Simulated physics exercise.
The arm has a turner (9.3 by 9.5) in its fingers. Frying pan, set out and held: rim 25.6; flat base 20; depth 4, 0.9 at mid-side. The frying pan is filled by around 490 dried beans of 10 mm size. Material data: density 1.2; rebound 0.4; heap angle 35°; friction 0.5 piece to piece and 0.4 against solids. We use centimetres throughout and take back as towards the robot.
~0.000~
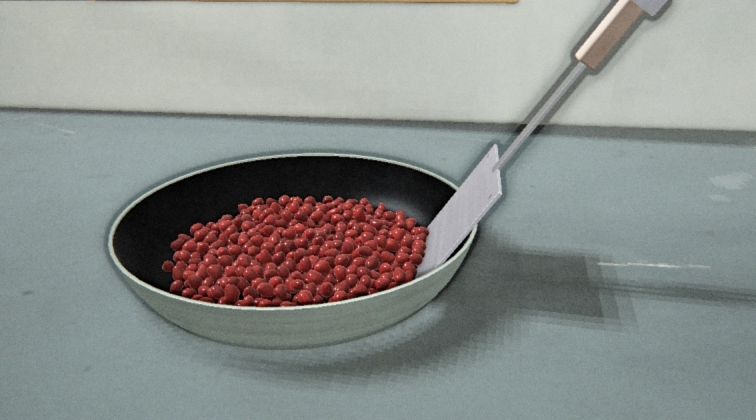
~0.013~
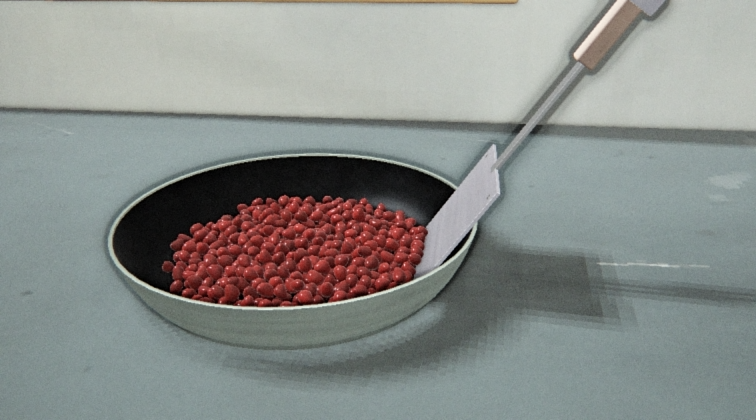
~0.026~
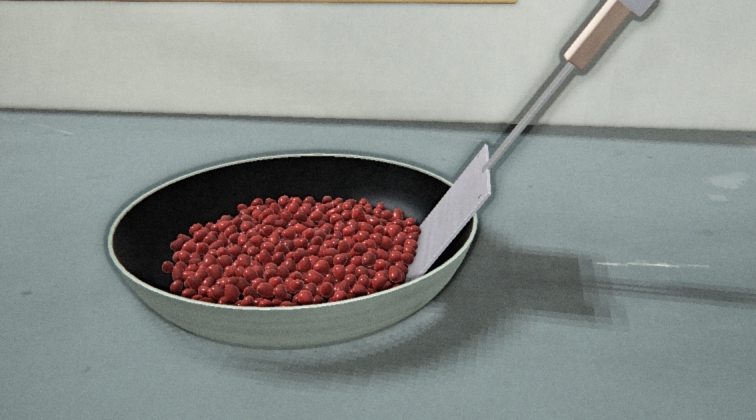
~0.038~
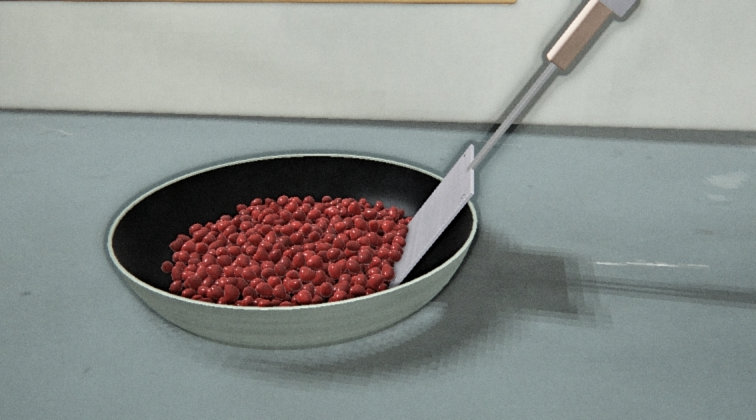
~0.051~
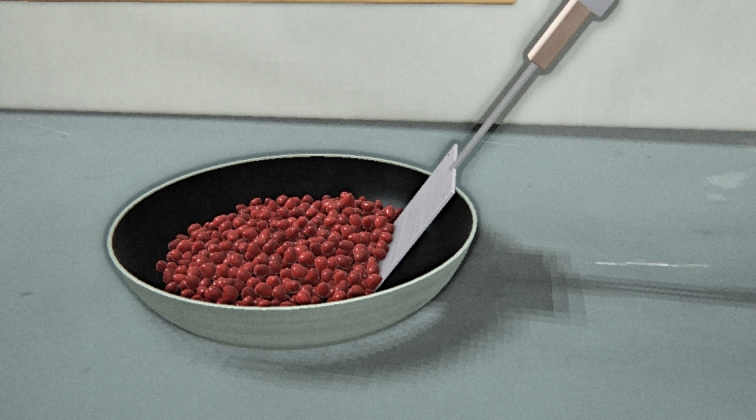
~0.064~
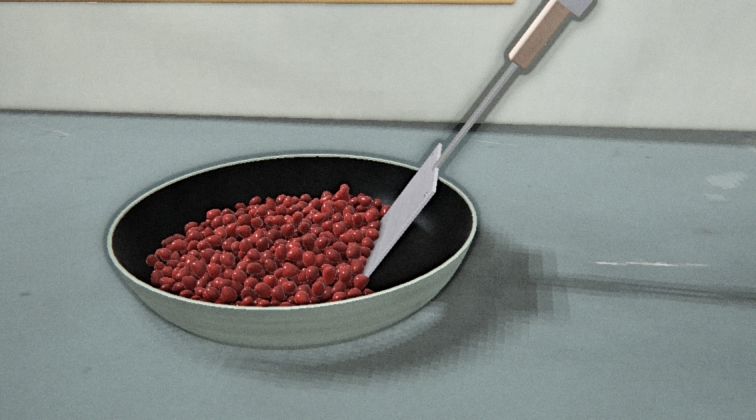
A turner with a brown and grey handle slants in from the upper right over a blue-grey surface, seen from slightly above against a pale wall. Its flat grey blade rests inside the right side of a pale-rimmed frying pan with a black interior, beside a heap of red beans. The blade slides steadily left, pushing the nearest beans leftward and baring dark pan behind it, while pan and camera stay still.
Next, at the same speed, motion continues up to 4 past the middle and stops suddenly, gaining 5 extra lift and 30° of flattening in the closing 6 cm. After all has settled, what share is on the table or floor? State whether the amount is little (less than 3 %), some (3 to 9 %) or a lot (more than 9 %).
The amount is some, 3 to 9 %.
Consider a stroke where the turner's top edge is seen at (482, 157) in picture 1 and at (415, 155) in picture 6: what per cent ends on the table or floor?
Around 5 per cent finishes there.
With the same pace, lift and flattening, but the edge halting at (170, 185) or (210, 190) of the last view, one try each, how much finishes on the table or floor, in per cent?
15 % and 5 %.
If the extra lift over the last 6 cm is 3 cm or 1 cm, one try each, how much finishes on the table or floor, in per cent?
First try about 0 %, second try about 0 %.
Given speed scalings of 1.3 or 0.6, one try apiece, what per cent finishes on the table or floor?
I'd say near 10 and then near 0 per cent.
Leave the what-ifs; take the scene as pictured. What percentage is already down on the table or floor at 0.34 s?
Fraction noted: Close to 6 per cent.
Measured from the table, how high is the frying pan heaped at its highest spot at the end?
Some 4.0 cm above the table.
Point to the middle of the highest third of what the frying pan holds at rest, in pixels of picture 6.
It is centred near (192, 231).
After 0.09 s, sloping 54°, highest piece 4 above the table; 494 in the frying pan.
After 0.13 s, sloping 42°, highest piece 5 above the table; 494 in the frying pan.
After 0.34 s, sloping 26°, highest piece 4 above the table; 468 in the frying pan, 26 on the table or floor.
After 1.39 s, sloping 26°, highest piece 4 above the table; 468 in the frying pan, 26 on the table or floor.
At rest, 468 in the frying pan, 26 on the table or floor. That is 5 % on the table or floor.
